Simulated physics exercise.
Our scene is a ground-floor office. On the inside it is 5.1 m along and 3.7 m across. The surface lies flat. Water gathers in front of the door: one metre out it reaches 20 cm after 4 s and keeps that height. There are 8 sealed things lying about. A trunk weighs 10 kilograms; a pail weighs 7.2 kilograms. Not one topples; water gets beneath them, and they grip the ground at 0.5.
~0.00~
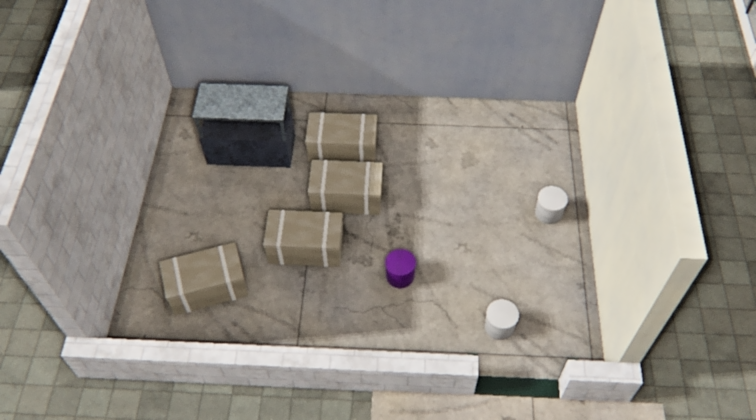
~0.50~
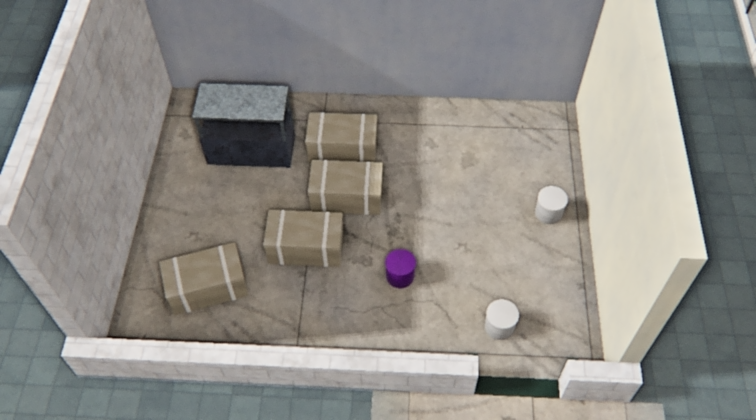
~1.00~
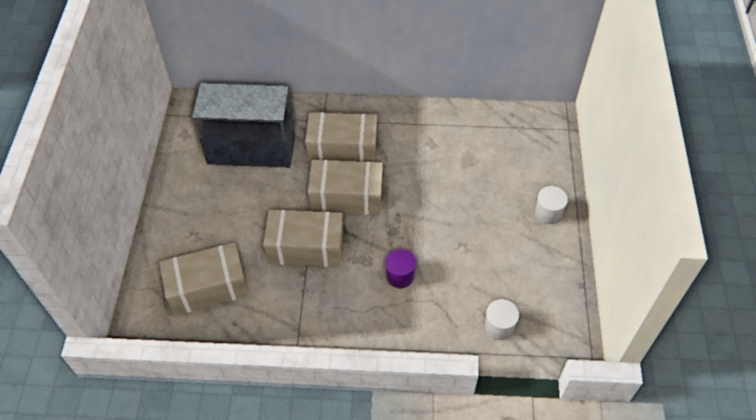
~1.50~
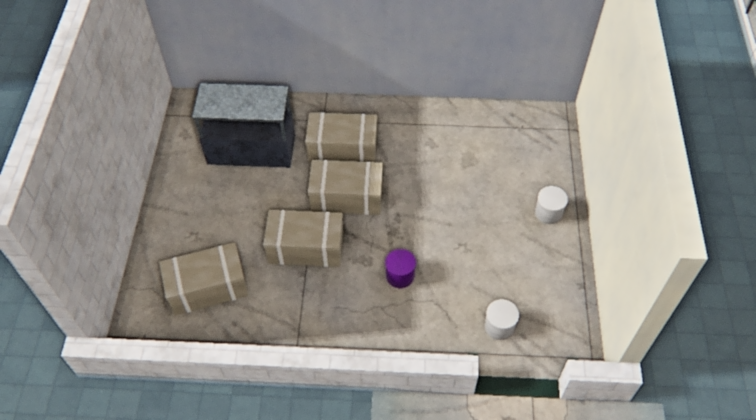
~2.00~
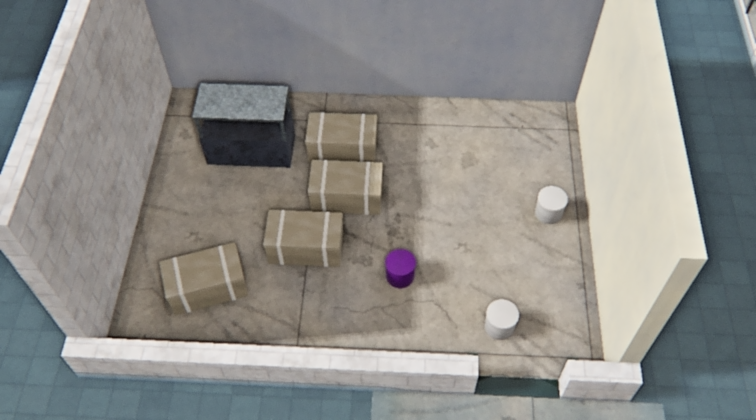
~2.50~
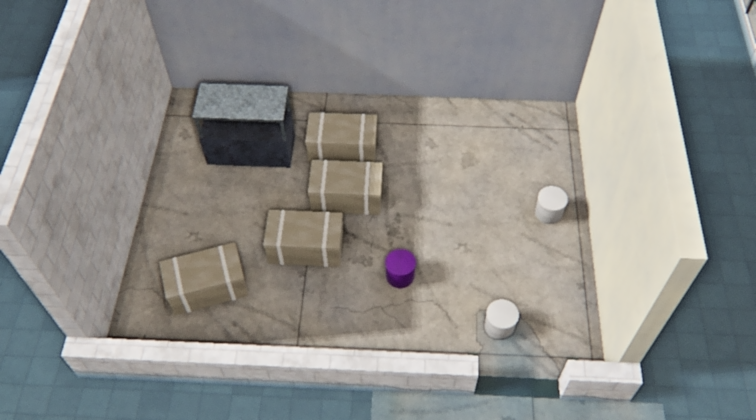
A ground-floor office with an open top is seen from high above its low front wall. A dark, grey-topped block stands at back left near four tan boxes with white bands, with a purple pail right of centre and two white cylinders farther right. The camera and objects stay still as bluish water covers the paving outside, spreads over the pale doorstep, and enters through the front-right doorway.
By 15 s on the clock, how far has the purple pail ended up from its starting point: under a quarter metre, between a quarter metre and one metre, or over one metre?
It winds up nearby.
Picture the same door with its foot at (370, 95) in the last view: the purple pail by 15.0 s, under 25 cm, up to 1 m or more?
Note: Purple pail displaced a short distance.
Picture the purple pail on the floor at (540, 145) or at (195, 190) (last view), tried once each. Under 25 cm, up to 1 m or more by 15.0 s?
Run 1 - well off; run 2 - in place.
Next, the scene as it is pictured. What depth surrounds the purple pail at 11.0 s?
About 3 cm.
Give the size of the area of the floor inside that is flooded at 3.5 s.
Close to 2.5 m2, I'd say.
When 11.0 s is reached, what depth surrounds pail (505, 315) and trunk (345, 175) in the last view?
Close to 6 and 5 centimetres.
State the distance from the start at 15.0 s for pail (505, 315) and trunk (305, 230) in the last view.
The first is 200 cm from its start, the second 50 cm.
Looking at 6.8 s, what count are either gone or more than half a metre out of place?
Count: 2.
After 3.5 s the purple pail is near (401, 262), 0.0 m from its start, aground; 0 afloat.
After 6.8 s the purple pail is near (401, 262), 0.0 m from its start, aground; 0 afloat.
After 11.0 s the purple pail is near (401, 262), 0.0 m from its start, aground; 3 afloat.
After 15.0 s the purple pail is near (401, 262), 0.0 m from its start, aground; 3 afloat.
